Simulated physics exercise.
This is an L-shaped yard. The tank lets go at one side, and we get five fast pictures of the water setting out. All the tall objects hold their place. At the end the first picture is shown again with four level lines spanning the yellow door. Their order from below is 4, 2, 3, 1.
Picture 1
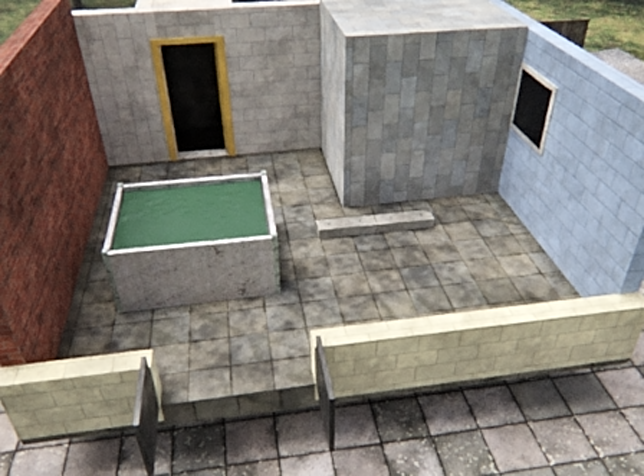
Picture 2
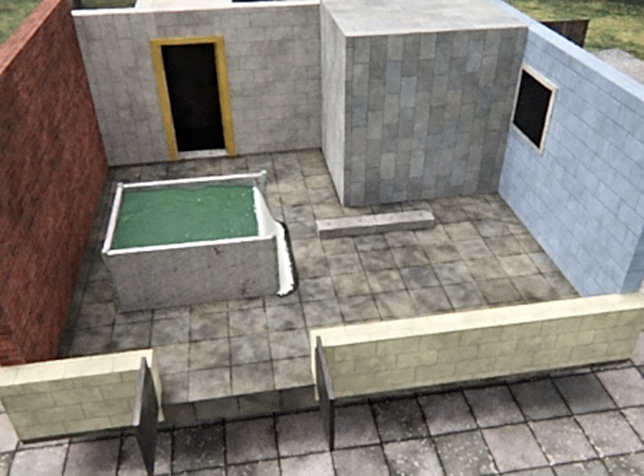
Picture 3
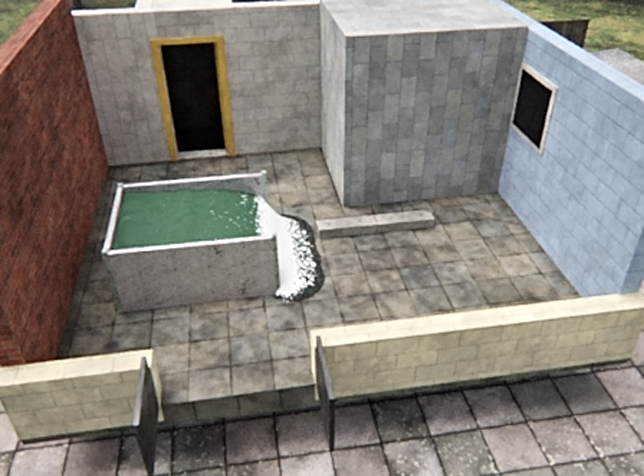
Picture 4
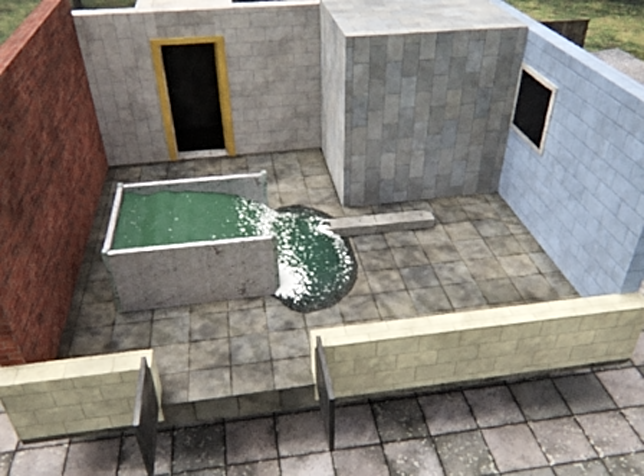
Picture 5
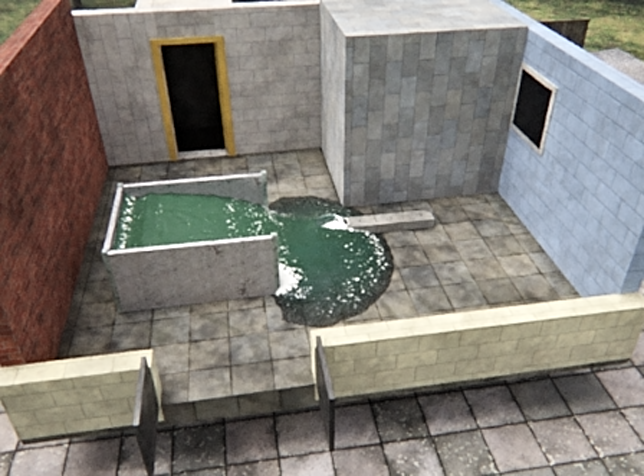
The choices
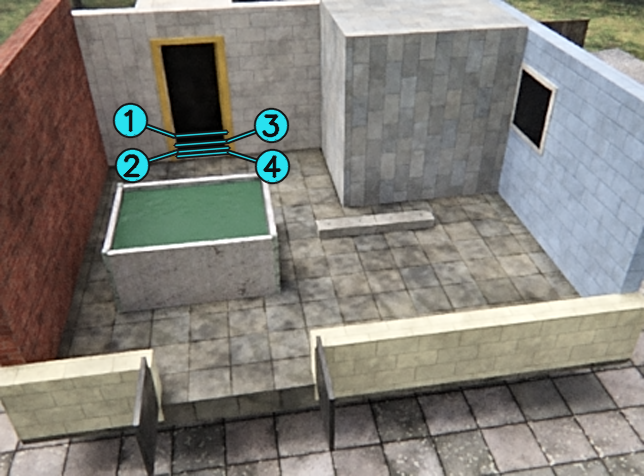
The video shows green water resting in a raised tank inside a walled yard, then pouring out through the tank's open right side in a white, foamy rush and spreading across the paving around a low block.
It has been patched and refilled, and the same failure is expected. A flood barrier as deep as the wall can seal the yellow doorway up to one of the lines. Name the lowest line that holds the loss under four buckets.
Use mark 4.
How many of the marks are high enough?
All of the four.
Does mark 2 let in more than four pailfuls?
No, that is safe.
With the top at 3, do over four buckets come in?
No.
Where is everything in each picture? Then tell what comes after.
The first frame shows water in the tank at rest, its middle at (193, 215); foot of the yellow doorway at (203, 157); open gate at (232, 336).
In the second frame, 2 % of the ground under water, visible out to (278, 225).
In the third frame, 4 % of the ground under water, visible out to (285, 217).
In the fourth frame, 9 % of the ground under water, visible out to (316, 212).
In the fifth frame, 14 % of the ground under water, visible out to (383, 282).
In cyan, 1 at (200, 134); 2 at (202, 149); 3 at (201, 143); 4 at (203, 154); from the bottom up 4, 2, 3, 1.
For mark 1, nothing gets over.
For mark 2, nothing gets over.
For mark 3, nothing gets over.
For mark 4, a splash gets over, under a bucket.
